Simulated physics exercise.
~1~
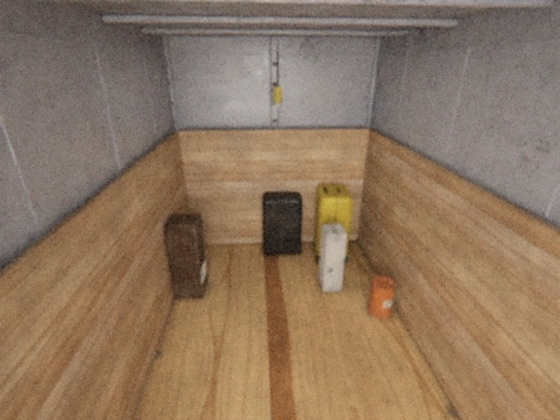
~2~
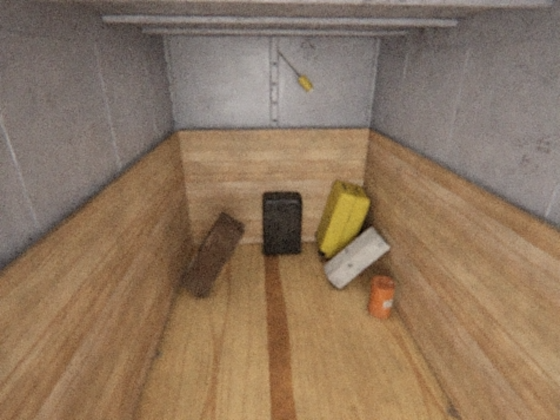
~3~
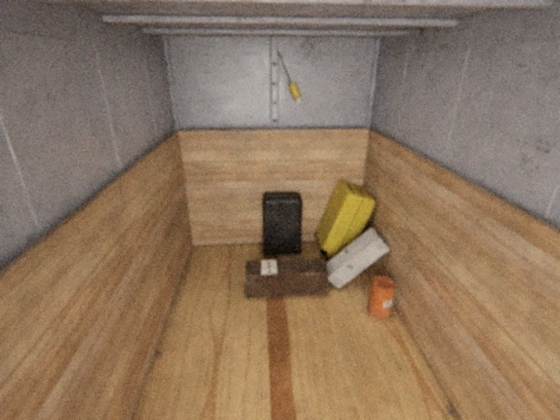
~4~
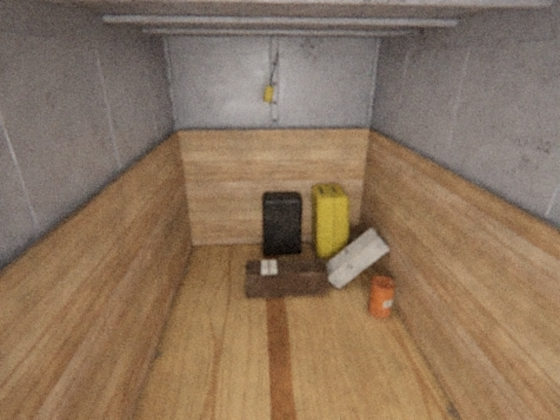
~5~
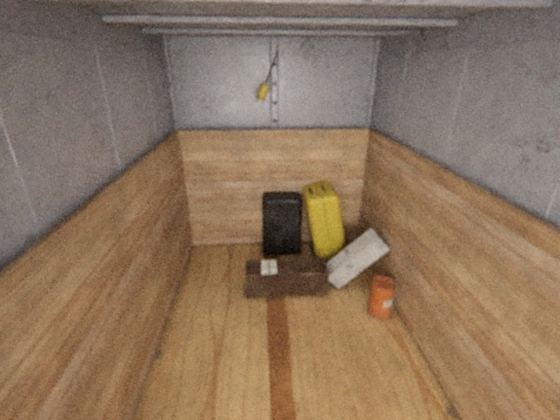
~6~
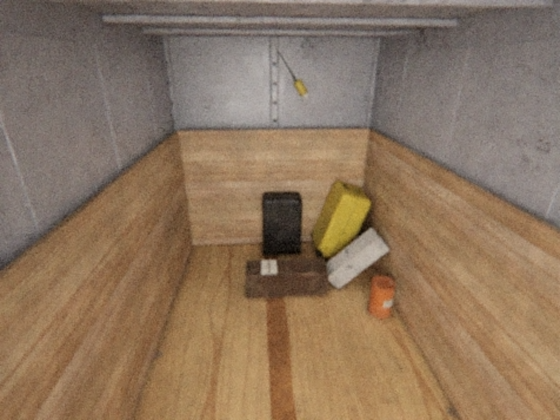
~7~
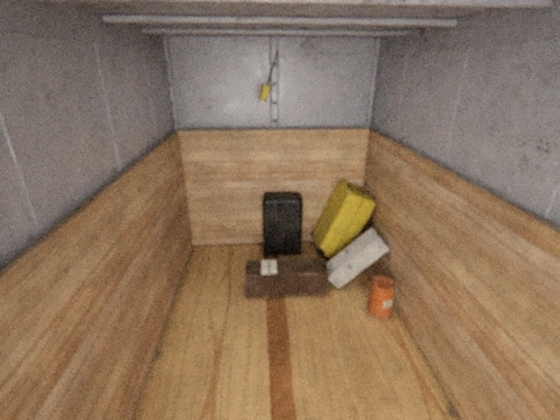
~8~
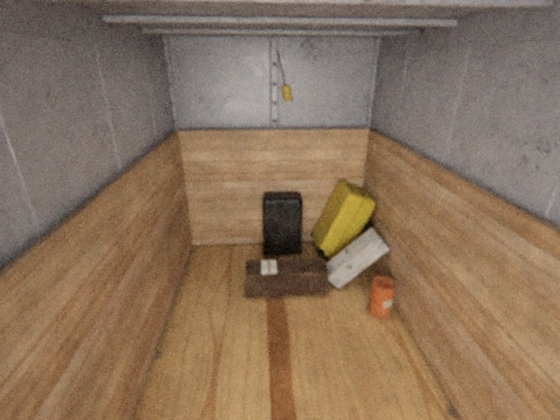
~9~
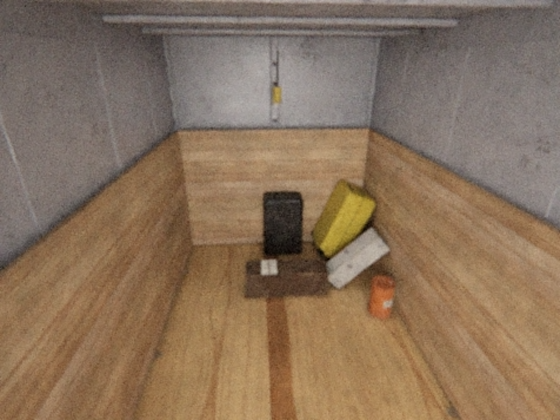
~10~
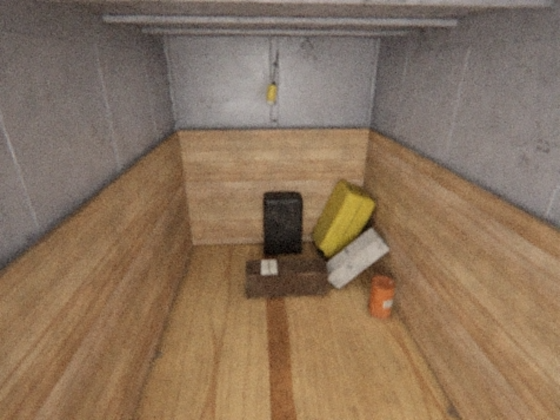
We see five items in a wood-lined load bay as a hanging lamp swings; the brown box, white box and yellow case tip right, the brown box falling onto its side, then the yellow case rocks upright and left before leaning right again, where everything settles.
